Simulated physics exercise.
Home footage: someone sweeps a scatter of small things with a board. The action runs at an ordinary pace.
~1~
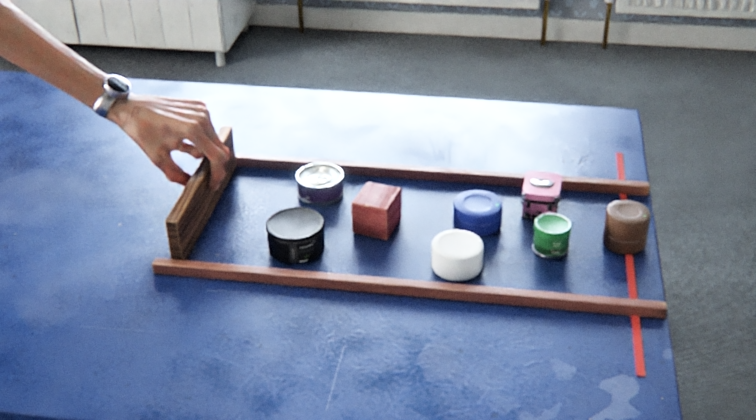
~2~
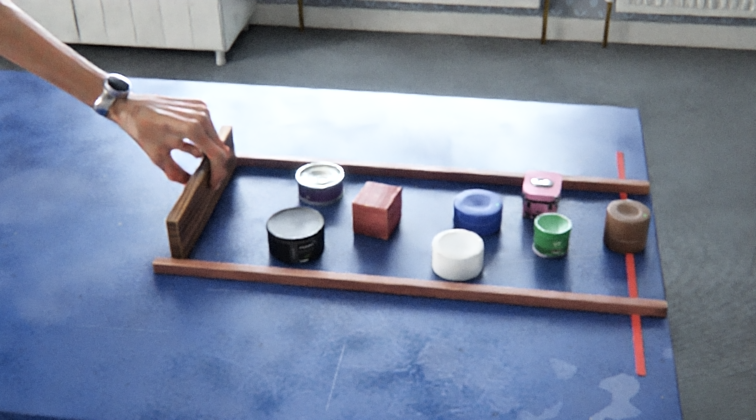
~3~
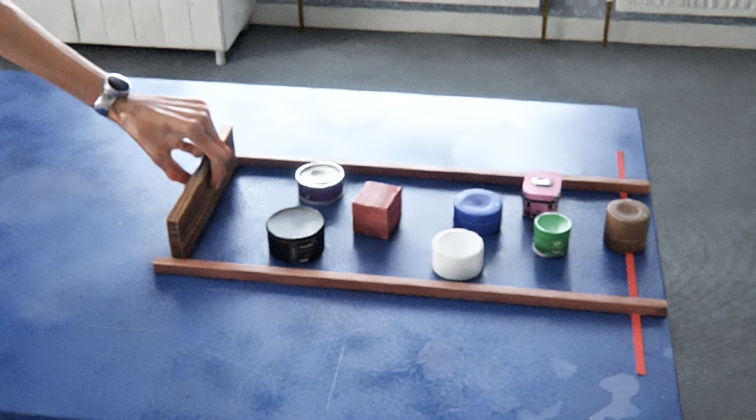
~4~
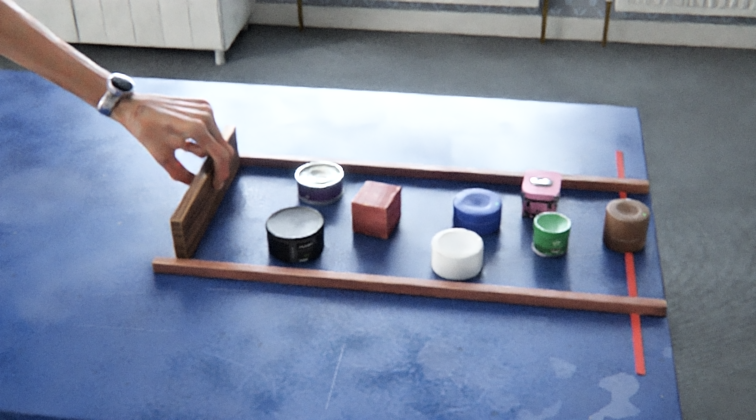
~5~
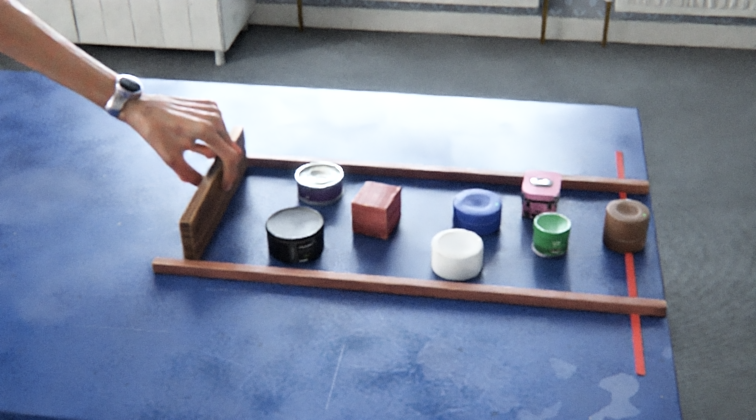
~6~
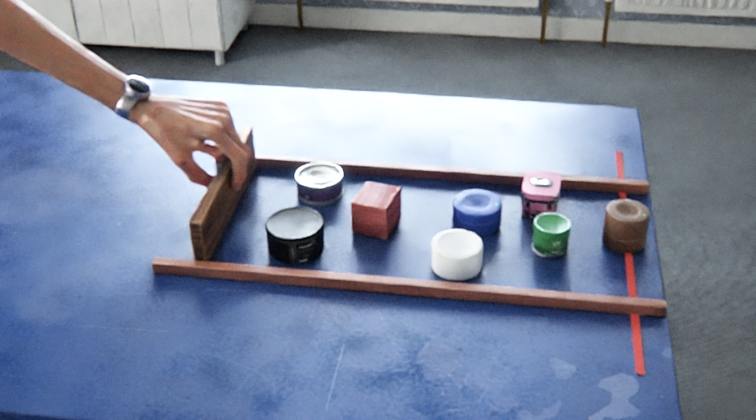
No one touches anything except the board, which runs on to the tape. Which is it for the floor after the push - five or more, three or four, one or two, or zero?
Five plus drop.
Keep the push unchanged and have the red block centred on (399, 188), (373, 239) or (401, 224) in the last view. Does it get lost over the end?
Red block: Safe; gone; safe.
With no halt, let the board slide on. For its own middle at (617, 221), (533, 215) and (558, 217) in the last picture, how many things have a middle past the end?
Place by place: 5, 0 and 1.
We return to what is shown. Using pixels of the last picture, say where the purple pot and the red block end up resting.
The first near (650, 208), the second near (650, 228).
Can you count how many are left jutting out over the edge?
It totals 3.
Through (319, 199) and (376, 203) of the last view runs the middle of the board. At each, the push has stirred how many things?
I count 2 first and 3 after.
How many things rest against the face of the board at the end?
It's touching 3 at the end.
Early on, none off yet; brown lid at rest near (626, 226); green tin at rest near (551, 235); pink case at rest near (540, 195).
A while later, none off yet; brown lid at rest near (626, 226); green tin at rest near (551, 235); pink case moving near (552, 193).
Further along, none off yet; brown lid travelled about its own width near (673, 235); green tin travelled well along near (628, 245); pink case travelled well along near (637, 196).
Finally, the number that fall off is five or more; lost, white lid, blue lid, pink case, green tin and brown lid.
